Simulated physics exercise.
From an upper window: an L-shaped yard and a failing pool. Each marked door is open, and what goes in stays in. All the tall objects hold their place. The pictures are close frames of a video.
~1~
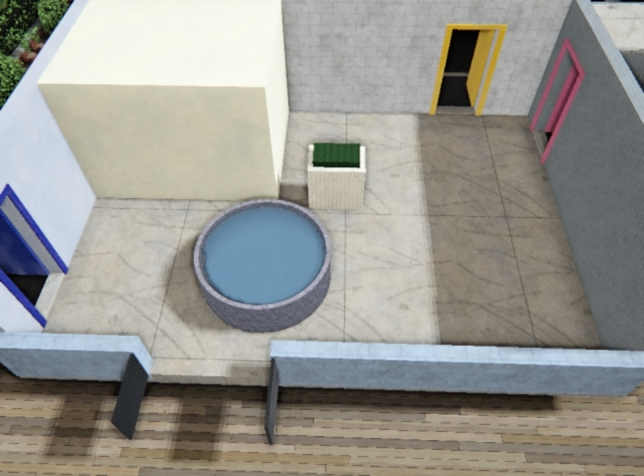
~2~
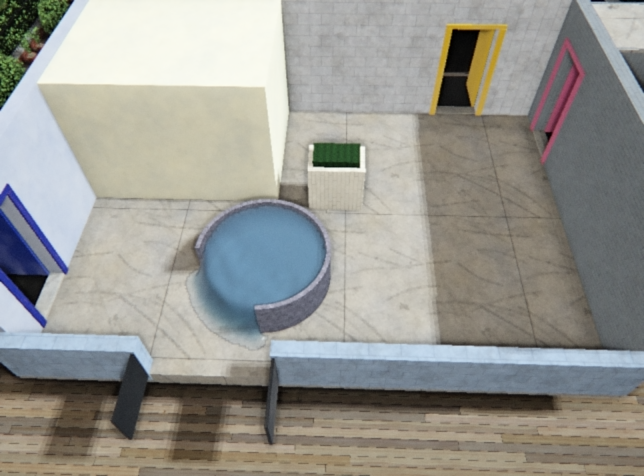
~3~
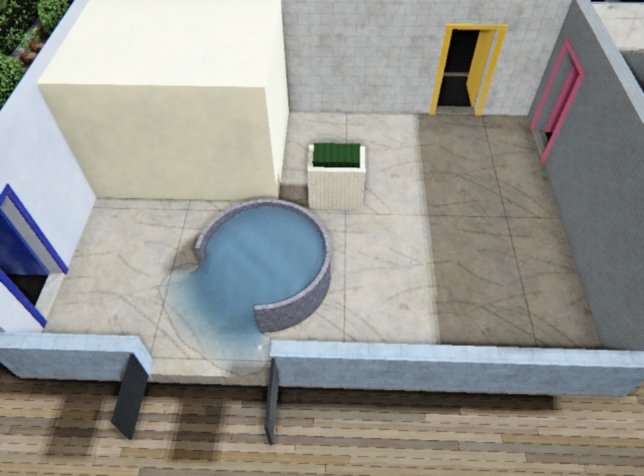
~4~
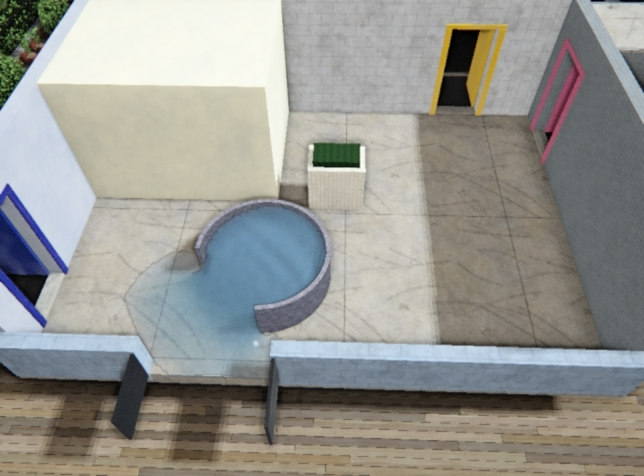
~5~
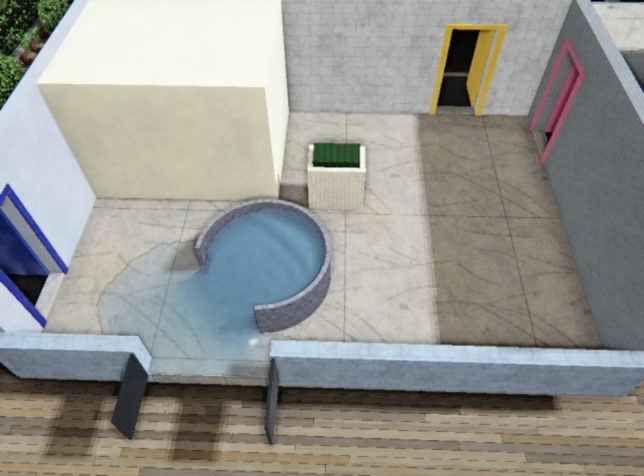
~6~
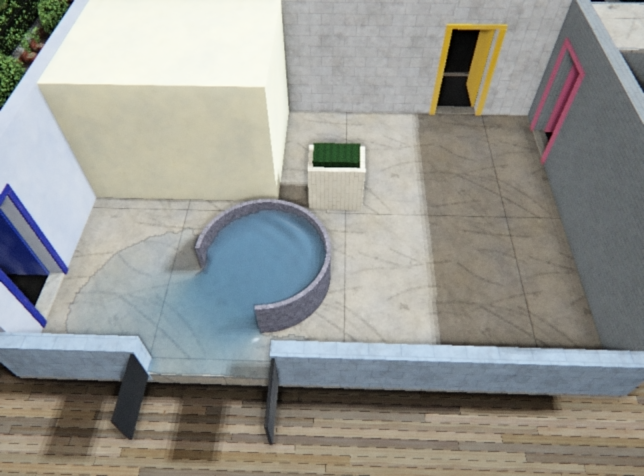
The clip shows a walled yard with a round tank of still water; the tank's front-left side opens, and water pours out across the pale paving, spreading toward the front wall's opening and then leftward in a widening shallow sheet.
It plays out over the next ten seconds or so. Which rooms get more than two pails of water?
In the end: The blue door takes more than that; the yellow door stays under that; the pink door stays under that.
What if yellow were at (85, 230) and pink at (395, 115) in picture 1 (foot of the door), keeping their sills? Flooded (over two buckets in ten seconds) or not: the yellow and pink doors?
One by one: Yellow door goes over; pink door holds.
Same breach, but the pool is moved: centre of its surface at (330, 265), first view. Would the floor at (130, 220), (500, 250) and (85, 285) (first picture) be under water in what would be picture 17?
One after the other: Dry, dry, covered.
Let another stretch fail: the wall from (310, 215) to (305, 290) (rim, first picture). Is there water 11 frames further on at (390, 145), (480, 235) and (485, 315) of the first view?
As listed: No water, flooded, covered.
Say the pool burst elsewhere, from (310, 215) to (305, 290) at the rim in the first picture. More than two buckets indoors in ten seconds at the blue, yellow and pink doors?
Blue stays under, yellow passes that mark, pink lets more in.
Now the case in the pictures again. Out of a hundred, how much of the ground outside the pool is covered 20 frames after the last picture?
Near 20 in a hundred.
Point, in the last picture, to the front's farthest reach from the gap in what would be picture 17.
At about (97, 199).
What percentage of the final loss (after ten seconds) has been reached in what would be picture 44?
Near 90 in a hundred.
A moment on, water covers 15 % of the floor; the blue door under two buckets in, the yellow door not reached, the pink door not reached.
Next, water covers 15 % of the floor; the blue door over two buckets in, the yellow door not reached, the pink door not reached.
Then, water covers 20 % of the floor; the blue door far over two buckets in, the yellow door not reached, the pink door not reached.
Later, water covers 30 % of the floor; the blue door far over two buckets in, the yellow door not reached, the pink door not reached.
In the end, water covers 40 % of the floor; the blue door far over two buckets in, the yellow door not reached, the pink door not reached.
